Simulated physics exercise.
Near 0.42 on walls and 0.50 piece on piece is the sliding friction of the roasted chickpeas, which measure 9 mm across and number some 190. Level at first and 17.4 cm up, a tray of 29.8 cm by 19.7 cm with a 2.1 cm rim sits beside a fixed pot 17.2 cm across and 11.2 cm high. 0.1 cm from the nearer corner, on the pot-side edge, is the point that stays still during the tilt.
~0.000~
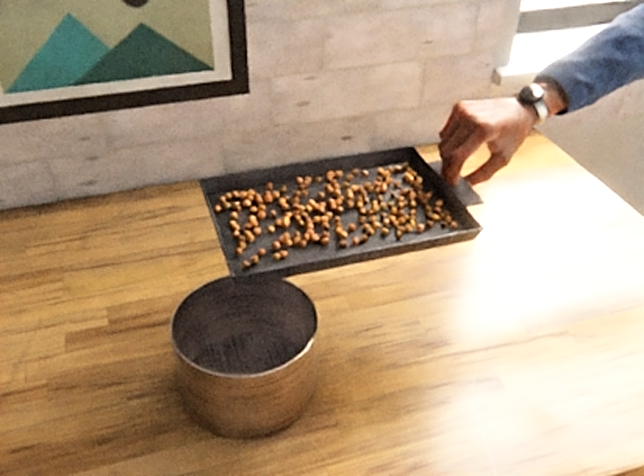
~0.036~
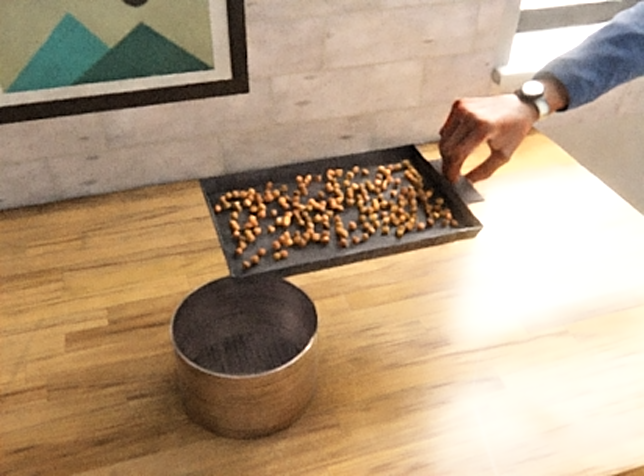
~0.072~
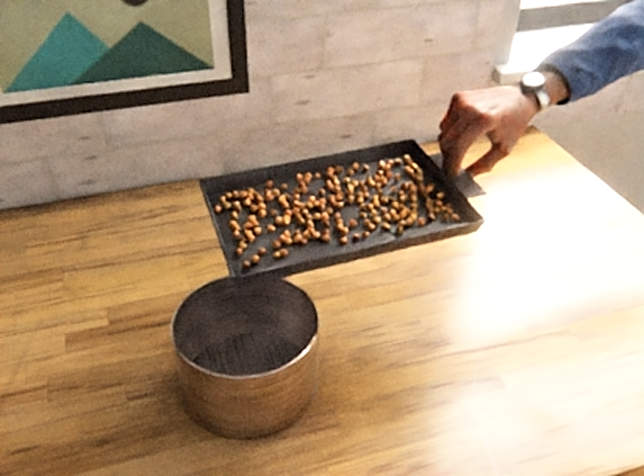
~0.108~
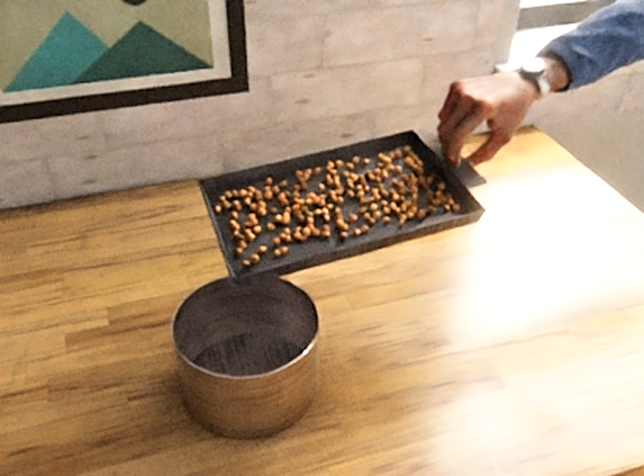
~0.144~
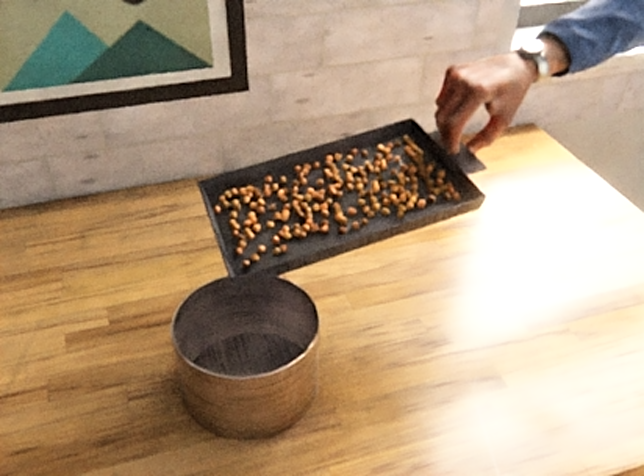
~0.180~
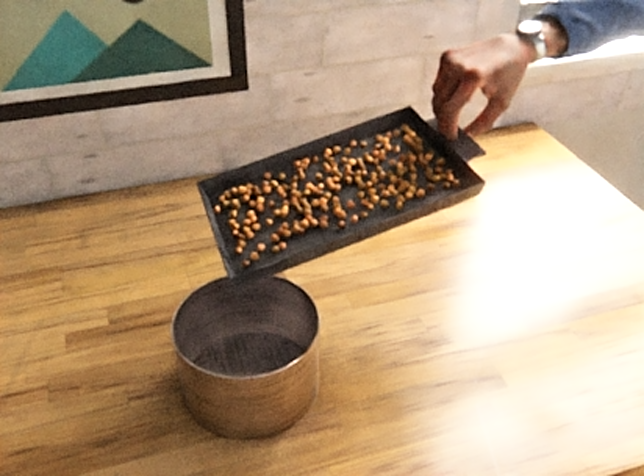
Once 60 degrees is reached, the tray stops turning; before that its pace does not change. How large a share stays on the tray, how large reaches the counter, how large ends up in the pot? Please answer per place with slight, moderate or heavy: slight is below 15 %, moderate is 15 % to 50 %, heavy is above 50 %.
Per place: Left on the tray heavy, counter moderate, pot slight.
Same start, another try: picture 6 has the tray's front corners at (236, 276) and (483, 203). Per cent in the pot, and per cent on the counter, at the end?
The pot gets 25 and the counter 5.
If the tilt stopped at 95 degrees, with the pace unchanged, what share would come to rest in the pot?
Around 25 in a hundred.
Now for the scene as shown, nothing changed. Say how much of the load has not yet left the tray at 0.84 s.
Estimate: About 75 percent.
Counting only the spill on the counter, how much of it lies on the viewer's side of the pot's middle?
Estimate: Close to 0 per cent of the pieces.
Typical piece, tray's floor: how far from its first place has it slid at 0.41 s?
Around 2 centimetres.
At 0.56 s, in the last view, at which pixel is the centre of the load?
Approx. (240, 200).
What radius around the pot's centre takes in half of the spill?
About 20 cm from the centre.
After 0.41 s, tilt 37 degrees; the tray holds 100 %, the pot 0 %.
After 0.56 s, tilt 52 degrees; the tray holds 100 %, the pot 0 %.
Then, at 0.84 s, tilt 60 degrees; the tray holds 75 %, the pot 0 %.
At rest (1.6 s), tray 70 %, counter 25 %, pot 5 %.
